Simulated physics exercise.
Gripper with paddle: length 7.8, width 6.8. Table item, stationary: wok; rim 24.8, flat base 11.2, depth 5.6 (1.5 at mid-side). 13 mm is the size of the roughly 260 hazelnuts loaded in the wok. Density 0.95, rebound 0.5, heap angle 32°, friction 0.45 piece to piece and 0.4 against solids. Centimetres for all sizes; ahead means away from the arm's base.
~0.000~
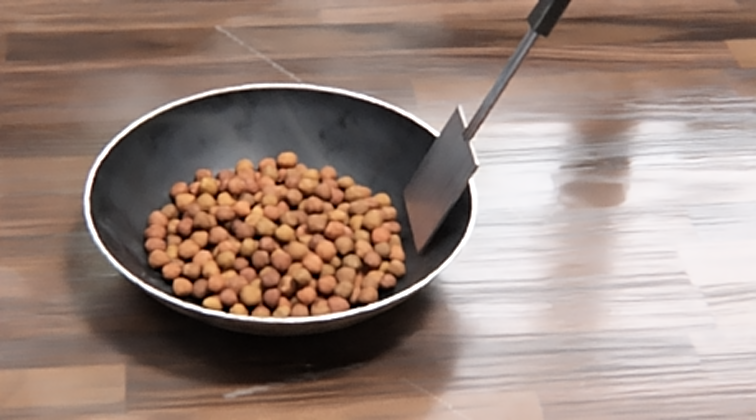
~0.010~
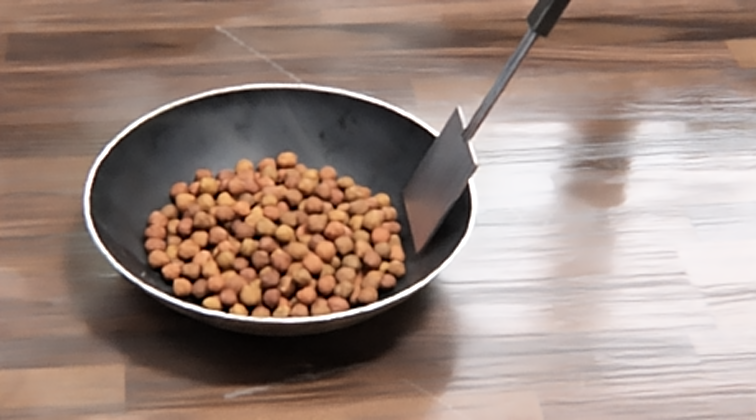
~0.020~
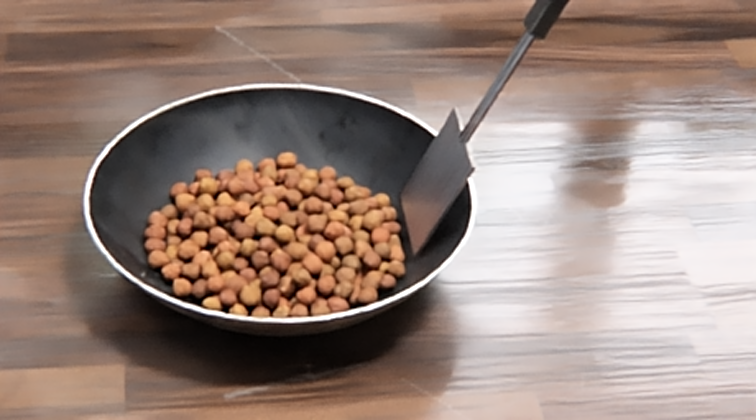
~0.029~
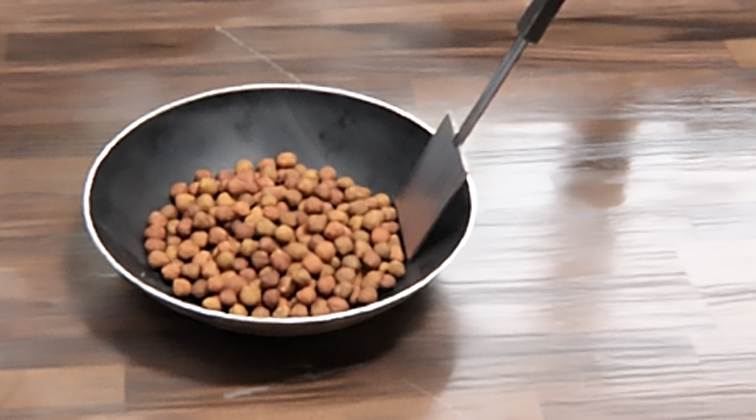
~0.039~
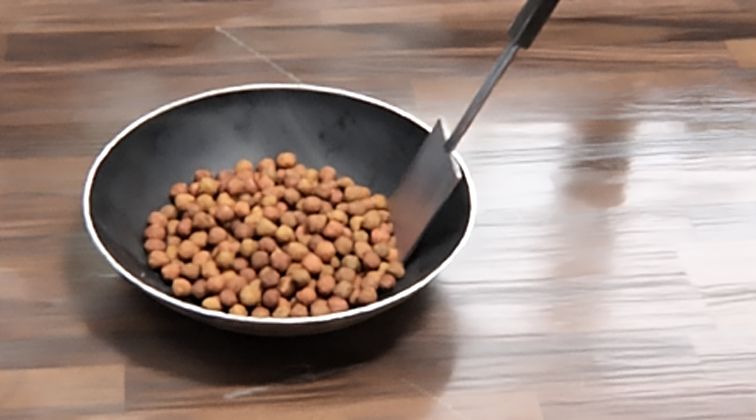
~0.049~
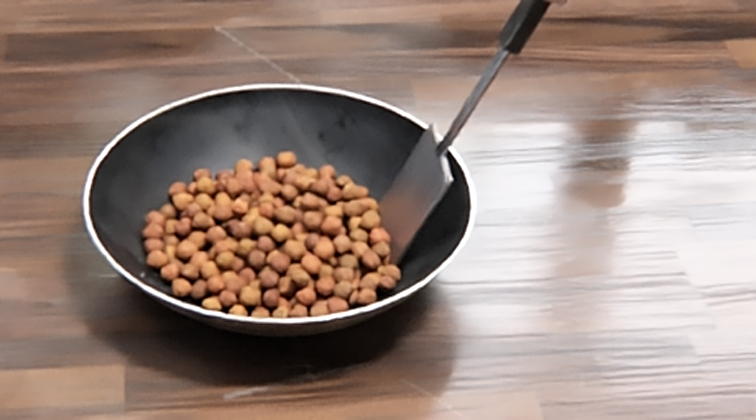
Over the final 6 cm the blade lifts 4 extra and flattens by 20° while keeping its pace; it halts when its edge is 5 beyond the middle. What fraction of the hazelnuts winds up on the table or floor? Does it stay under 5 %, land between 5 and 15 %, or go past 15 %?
It stays under 5 %.
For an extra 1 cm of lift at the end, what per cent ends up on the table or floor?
0 %.
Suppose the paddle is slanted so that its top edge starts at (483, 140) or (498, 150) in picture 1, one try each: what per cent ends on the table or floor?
Roughly 0% and 0%.
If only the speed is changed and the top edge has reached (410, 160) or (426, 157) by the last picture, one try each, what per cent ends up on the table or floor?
20 % and 5 %.
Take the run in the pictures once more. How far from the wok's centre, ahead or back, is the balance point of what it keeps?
Roughly 3.5 cm ahead of the centre.
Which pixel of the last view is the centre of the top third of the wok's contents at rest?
Near (173, 227).
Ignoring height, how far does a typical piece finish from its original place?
Distance: Around 3 cm.
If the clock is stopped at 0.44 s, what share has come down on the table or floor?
Some 0 per cent of the load.
After 0.13 s, sloping 65°, highest piece 6 above the table; 264 in the wok.
After 0.20 s, sloping 56°, highest piece 6 above the table; 264 in the wok.
After 0.44 s, sloping 45°, highest piece 6 above the table; 263 in the wok, 1 on the table or floor.
After 1.49 s, sloping 45°, highest piece 5 above the table; 263 in the wok, 1 on the table or floor.
In the end, 263 in the wok, 1 on the table or floor. That is 0 % on the table or floor.
